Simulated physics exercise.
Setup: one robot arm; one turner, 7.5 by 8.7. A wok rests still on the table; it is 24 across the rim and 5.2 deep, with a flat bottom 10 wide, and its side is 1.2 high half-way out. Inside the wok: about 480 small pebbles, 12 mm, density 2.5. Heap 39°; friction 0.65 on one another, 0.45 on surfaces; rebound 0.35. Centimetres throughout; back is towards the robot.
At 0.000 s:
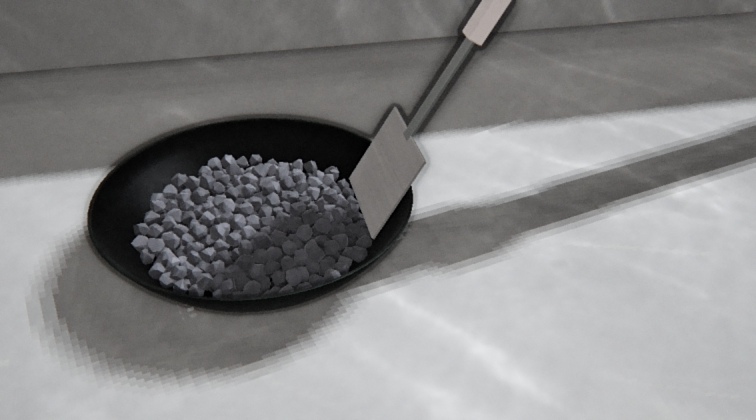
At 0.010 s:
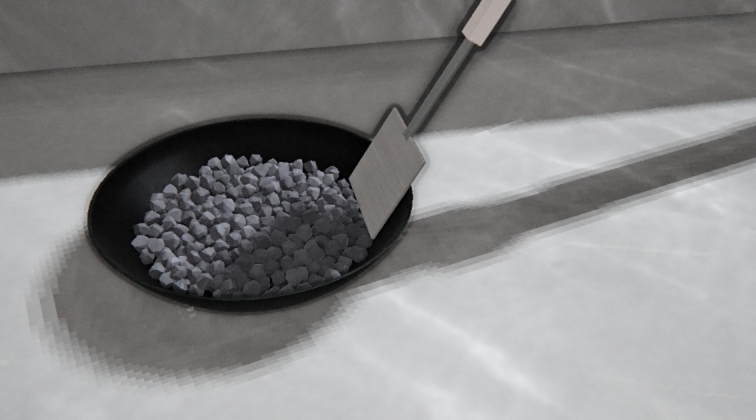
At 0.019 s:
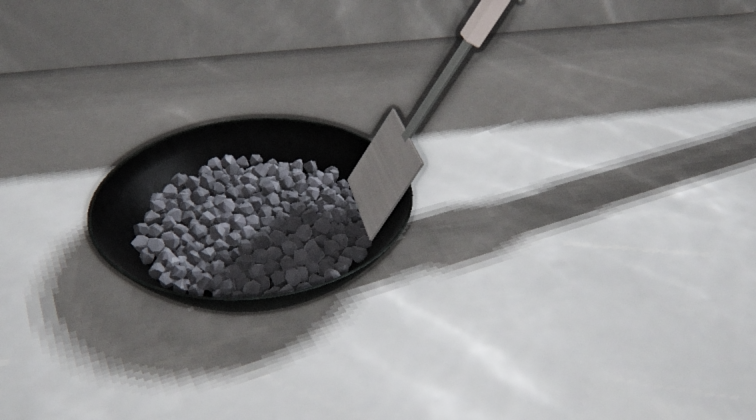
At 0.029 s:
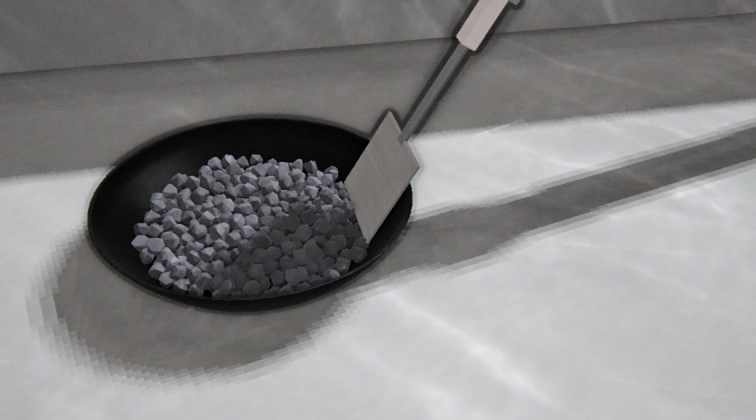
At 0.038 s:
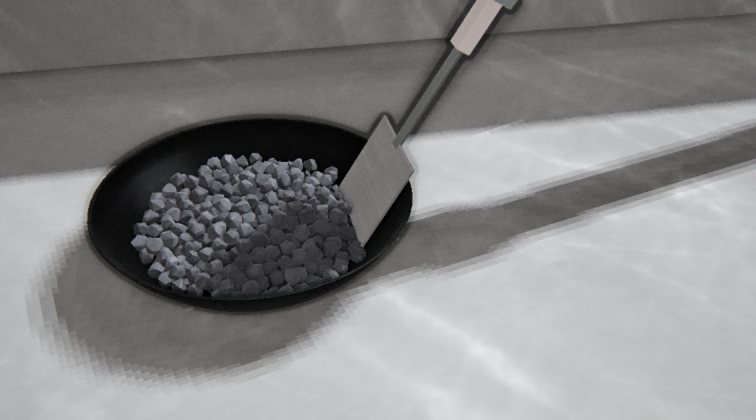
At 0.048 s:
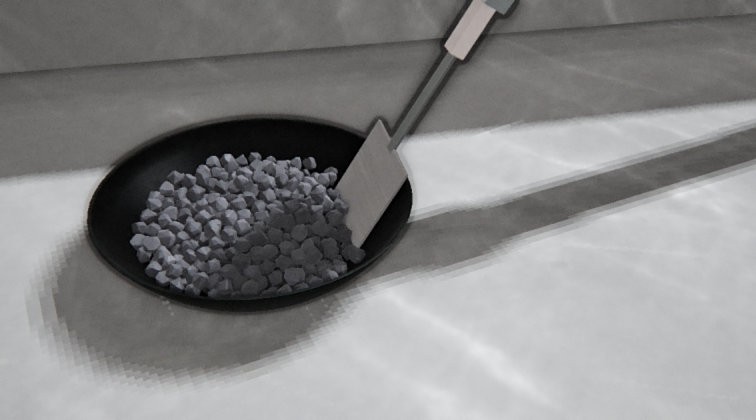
In a black wok of small grey pebbles, a turner shifts slightly left and tilts.
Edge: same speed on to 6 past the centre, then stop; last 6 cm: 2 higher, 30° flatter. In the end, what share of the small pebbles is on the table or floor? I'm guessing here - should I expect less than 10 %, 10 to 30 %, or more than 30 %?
You should expect 10 to 30 %.
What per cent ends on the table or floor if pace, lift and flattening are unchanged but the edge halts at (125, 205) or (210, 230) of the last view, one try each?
Respectively about 50 and 10 percent end on the table or floor.
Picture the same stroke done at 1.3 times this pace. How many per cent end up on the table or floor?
Around 25 percent would finish on the table or floor.
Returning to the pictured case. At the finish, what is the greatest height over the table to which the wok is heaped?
8.0 cm.
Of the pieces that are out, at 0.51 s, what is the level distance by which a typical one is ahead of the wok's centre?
The distance is around 14 cm.
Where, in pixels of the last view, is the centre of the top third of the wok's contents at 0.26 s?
Centre: Roughly (142, 202) in the last picture.
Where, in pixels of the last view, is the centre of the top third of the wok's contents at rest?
Pixel position: Approx. (150, 201).
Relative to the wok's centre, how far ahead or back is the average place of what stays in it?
Some 5.5 cm ahead of the centre.
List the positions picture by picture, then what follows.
Turner top edge at (410, 133), sloping 59°; upper third of the load around (260, 210), from x 140 to 365, top at y 160; 476 in the wok, in the first frame.
Turner top edge at (409, 133), sloping 59°; upper third of the load around (257, 211), from x 140 to 365, top at y 160, in the second frame.
Turner top edge at (408, 134), sloping 59°; upper third of the load around (255, 211), from x 140 to 365, top at y 160, in the third frame.
Turner top edge at (404, 138), sloping 59°; upper third of the load around (257, 212), from x 140 to 360, top at y 160, in the fourth frame.
Turner top edge at (399, 142), sloping 59°; upper third of the load around (255, 210), from x 140 to 355, top at y 160, in the fifth frame.
Turner top edge at (393, 146), sloping 59°; upper third of the load around (250, 210), from x 140 to 355, top at y 160; 476 in the wok, in the sixth frame.
By 0.15 s, sloping 59°, highest piece 10 above the table; 474 in the wok, 2 on the blade or in flight.
By 0.26 s, sloping 46°, highest piece 19 above the table; 453 in the wok, 23 on the blade or in flight.
By 0.51 s, sloping 29°, highest piece 8 above the table; 393 in the wok, 80 on the table or floor, 3 on the blade or in flight.
By 1.56 s, sloping 29°, highest piece 8 above the table; 387 in the wok, 89 on the table or floor.
Final count, 387 in the wok, 89 on the table or floor. That is 19 % on the table or floor.
